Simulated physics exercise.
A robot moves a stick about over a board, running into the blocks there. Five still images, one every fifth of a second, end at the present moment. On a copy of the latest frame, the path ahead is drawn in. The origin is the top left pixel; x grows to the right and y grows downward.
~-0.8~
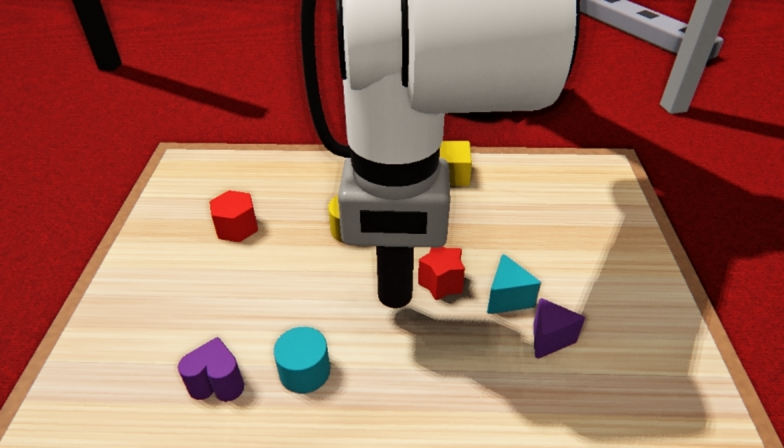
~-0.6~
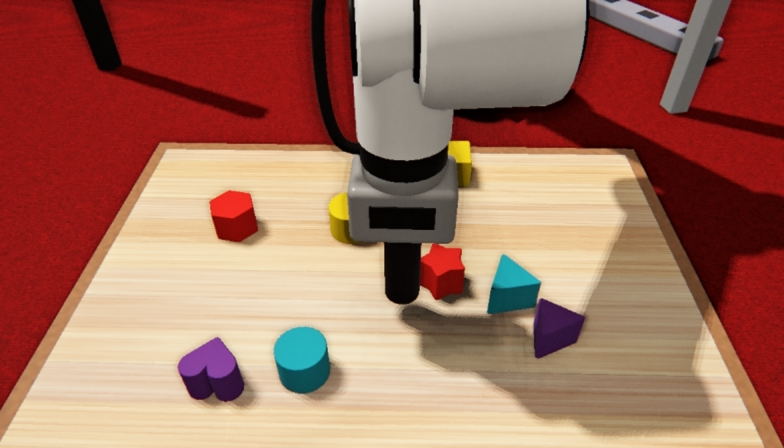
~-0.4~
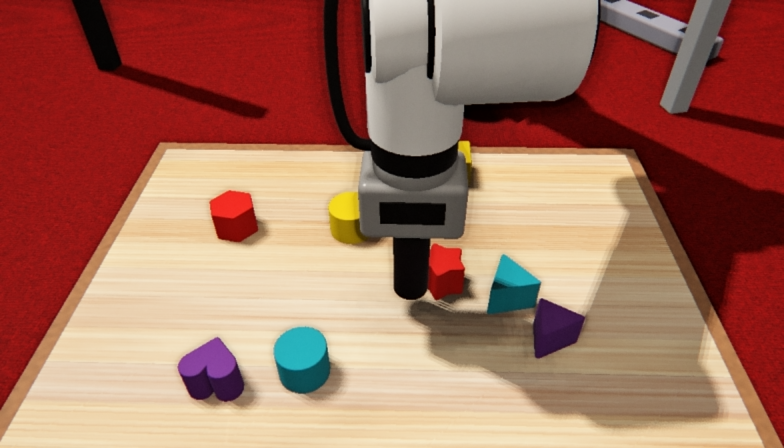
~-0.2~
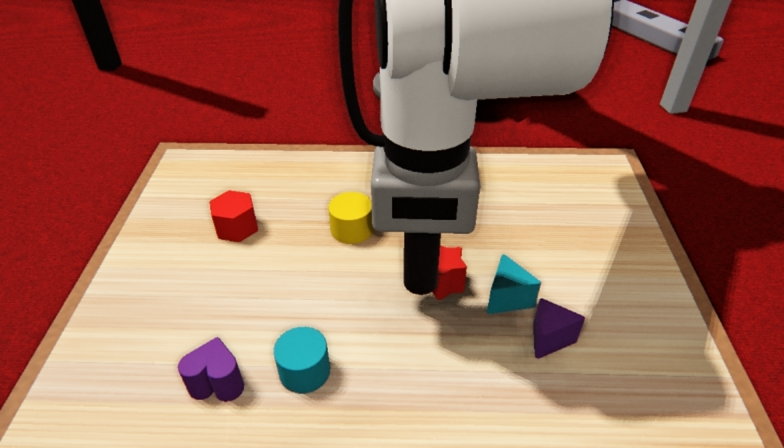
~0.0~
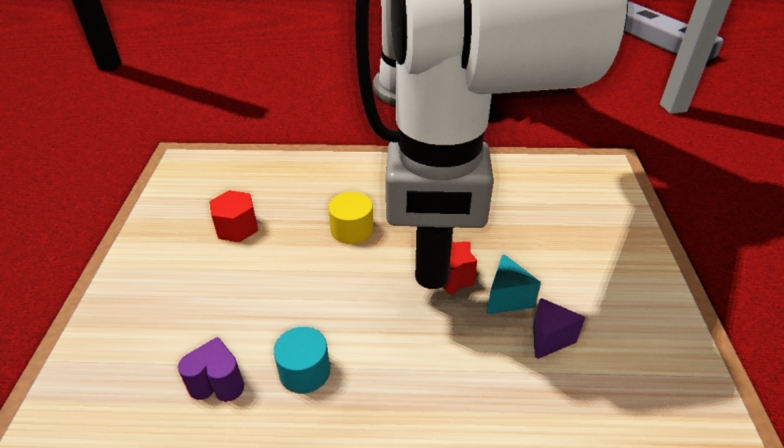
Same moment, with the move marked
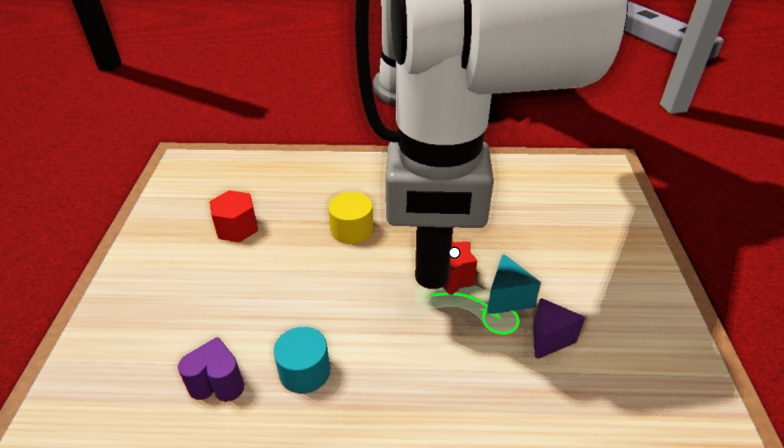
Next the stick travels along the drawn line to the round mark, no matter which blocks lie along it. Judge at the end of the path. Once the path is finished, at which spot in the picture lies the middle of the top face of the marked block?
At pixel (474, 247).
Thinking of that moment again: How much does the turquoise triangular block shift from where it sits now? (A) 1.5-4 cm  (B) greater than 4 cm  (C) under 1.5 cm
Choice A: 1.5-4 cm.
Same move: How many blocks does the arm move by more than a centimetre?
Two will move.
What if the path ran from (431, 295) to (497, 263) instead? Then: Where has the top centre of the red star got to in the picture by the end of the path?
I'd guess (517, 220).
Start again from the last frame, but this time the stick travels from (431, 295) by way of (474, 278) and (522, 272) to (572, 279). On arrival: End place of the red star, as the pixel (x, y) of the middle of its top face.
I'd expect the centre of its top face to be at (514, 225).
The drawn path runs from (431, 295) through (457, 294) and (482, 302) to (501, 319); the dot is on the red star.
On the path given first. Halfway along, stick at (472, 279); red star at (474, 247), turned 30° anticlockwise.
At the end, stick at (504, 301); red star at (474, 247), turned 30° anticlockwise; turquoise triangular block at (532, 281), turned 45° anticlockwise; purple triangular block not moved.
